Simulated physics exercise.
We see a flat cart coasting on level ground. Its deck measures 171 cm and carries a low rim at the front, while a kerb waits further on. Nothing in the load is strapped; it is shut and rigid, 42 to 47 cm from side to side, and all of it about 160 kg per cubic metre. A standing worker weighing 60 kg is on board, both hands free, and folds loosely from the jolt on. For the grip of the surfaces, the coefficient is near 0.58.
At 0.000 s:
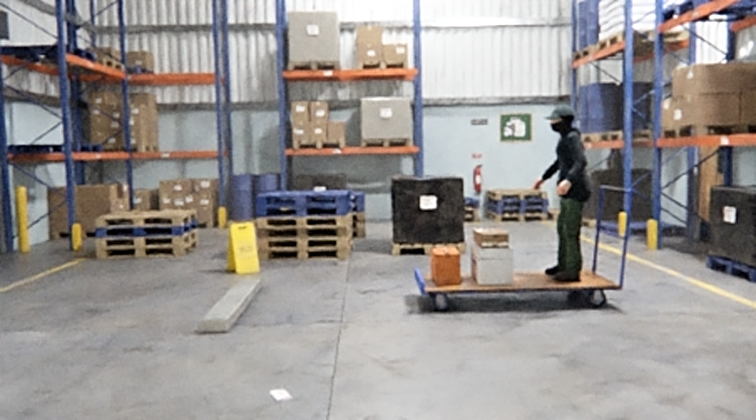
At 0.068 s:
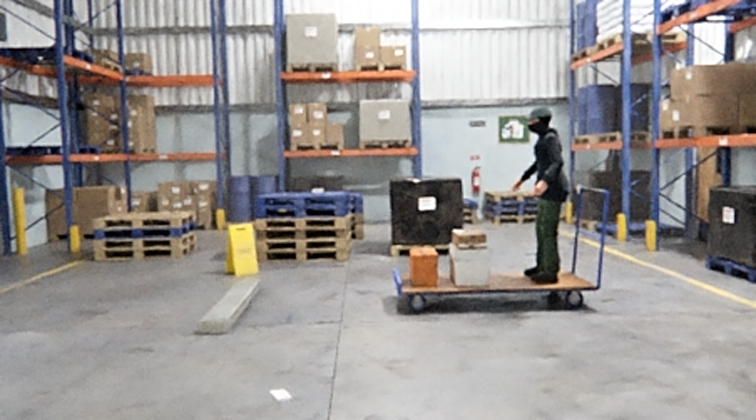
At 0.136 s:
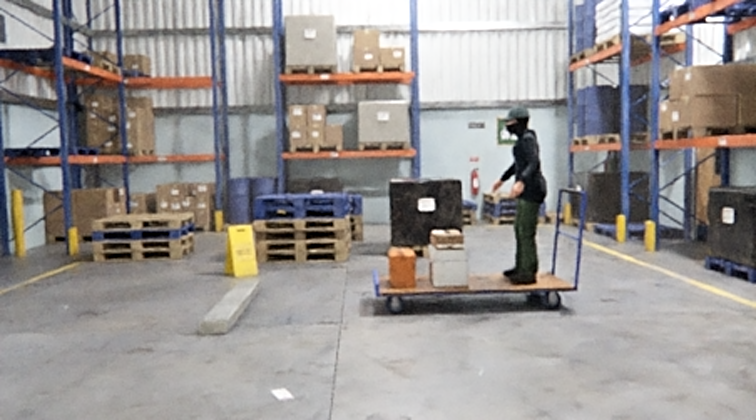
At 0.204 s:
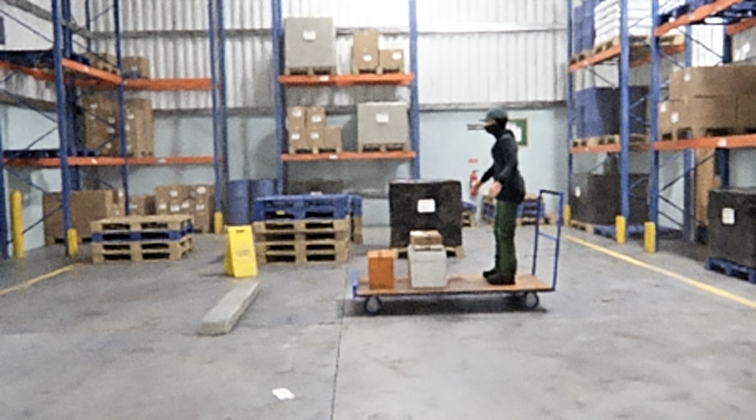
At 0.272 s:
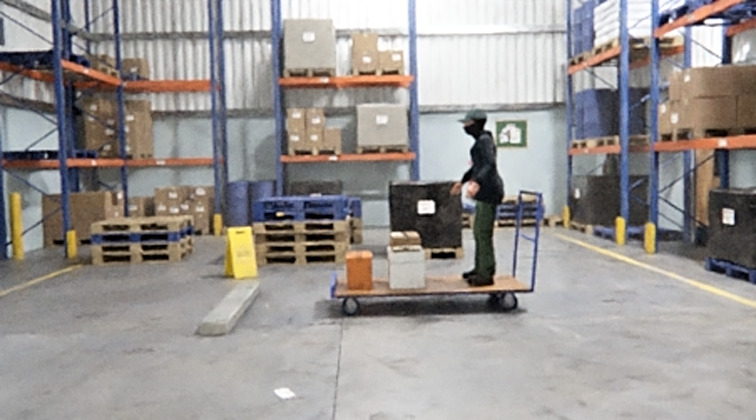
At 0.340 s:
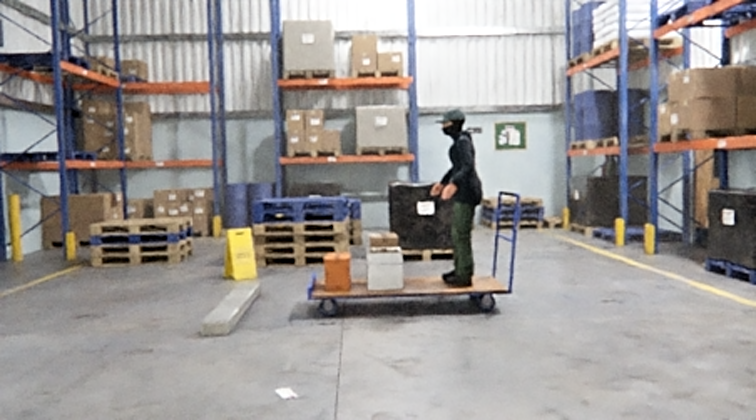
A flat cart carrying a few parcels and a standing person in dark clothes and a cap rolled steadily left across the warehouse floor, while the rider kept their hands off the handle.
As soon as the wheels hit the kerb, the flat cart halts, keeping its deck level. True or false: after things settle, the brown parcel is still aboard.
False.
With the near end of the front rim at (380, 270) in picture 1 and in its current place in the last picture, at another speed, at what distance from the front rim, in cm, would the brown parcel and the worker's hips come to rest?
In that case the brown item would end 30 cm behind the front rim, and the hips 60 cm behind it.
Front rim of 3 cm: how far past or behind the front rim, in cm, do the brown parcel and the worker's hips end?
With that rim, brown finishes 150 cm past and the hips stay 50 cm behind.
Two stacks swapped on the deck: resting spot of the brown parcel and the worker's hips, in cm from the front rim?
Outcome - brown: 110 cm past rim; hips: 70 cm behind rim.
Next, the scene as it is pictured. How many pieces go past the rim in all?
The number of pieces is 1.
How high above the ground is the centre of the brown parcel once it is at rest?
Near 5 cm above the ground.
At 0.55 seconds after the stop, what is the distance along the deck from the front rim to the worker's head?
Position: Around 0 cm past the rim.
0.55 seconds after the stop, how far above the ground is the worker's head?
The head is some 60 cm up from the ground.
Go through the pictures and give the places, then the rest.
In the first picture, brown parcel (491, 238), hips (574, 190), rim corner (423, 290); 0 cm covered, 168 to go.
In the second picture, brown parcel (469, 239), hips (552, 191), rim corner (400, 292); 20 cm covered, 148 to go.
In the third picture, brown parcel (447, 240), hips (530, 192), rim corner (377, 293); 40 cm covered, 128 to go.
In the fourth picture, brown parcel (426, 241), hips (509, 192), rim corner (355, 294); 60 cm covered, 108 to go.
In the fifth picture, brown parcel (405, 242), hips (488, 193), rim corner (332, 295); 80 cm covered, 88 to go.
In the sixth picture, brown parcel (383, 243), hips (467, 194), rim corner (309, 296); 100 cm covered, 68 to go. Speed about 2.9 m/s.
After 0.57 s the deck stops.
After 0.82 s the brown parcel is 21 cm behind the rim, tilted 35°, near (257, 238) in the last picture's view.
After 1.12 s the brown parcel is 40 cm past the rim, tilted 50°, near (191, 280) in the last picture's view.
After 1.57 s the brown parcel is 67 cm past the rim, tilted 0°, near (162, 307) in the last picture's view.
At rest, 1.9 s, past the rim, brown parcel; behind it, white toolbox, orange carton and the worker's hips.
